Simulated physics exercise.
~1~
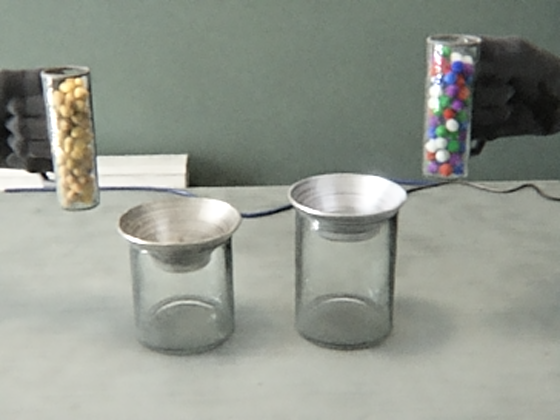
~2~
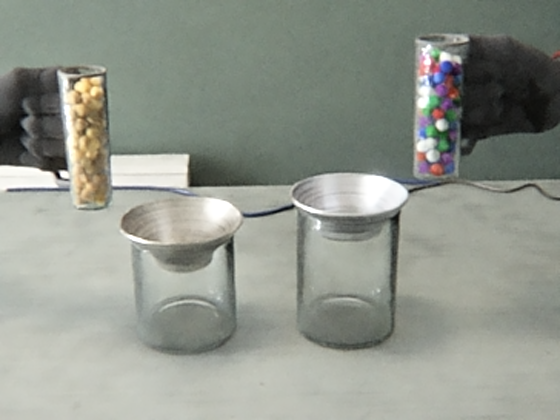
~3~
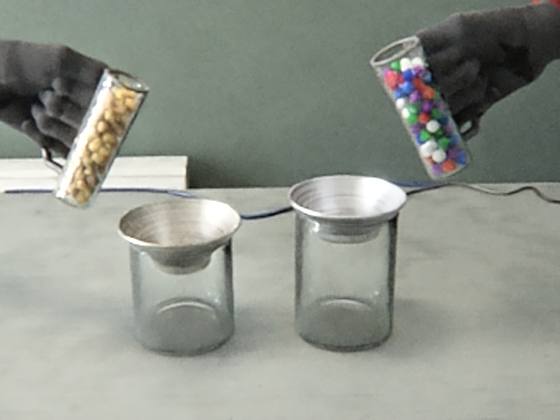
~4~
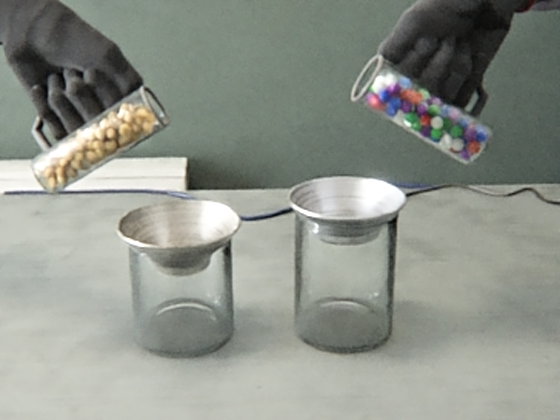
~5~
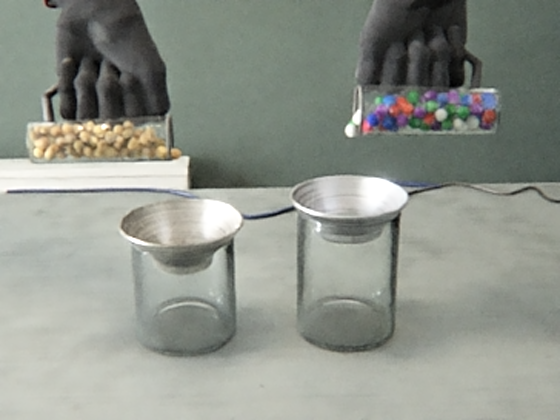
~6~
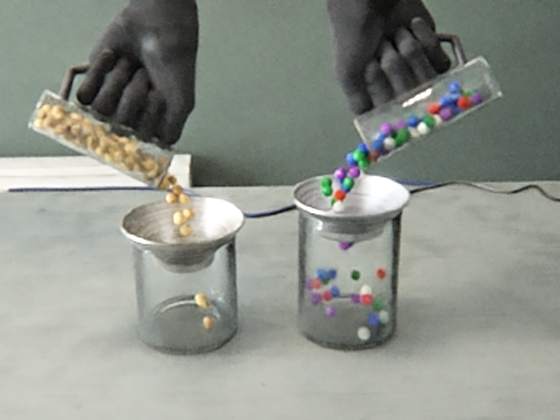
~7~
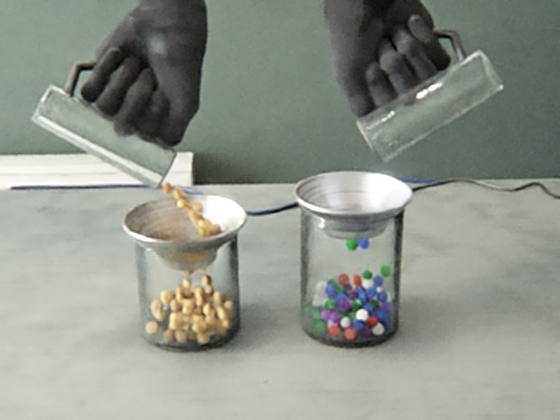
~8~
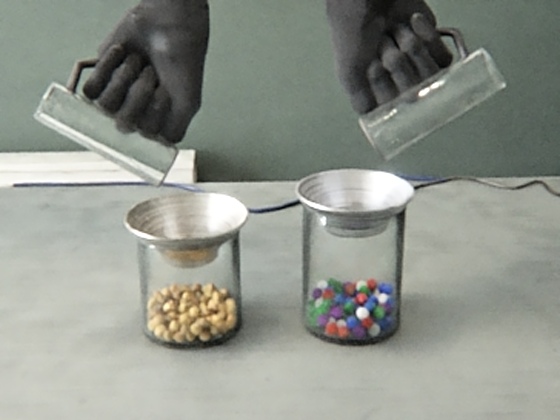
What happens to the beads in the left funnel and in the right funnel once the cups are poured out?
The tan beads in the left funnel empty into the jar below it, and the multicoloured beads in the right funnel empty into their jar as well.
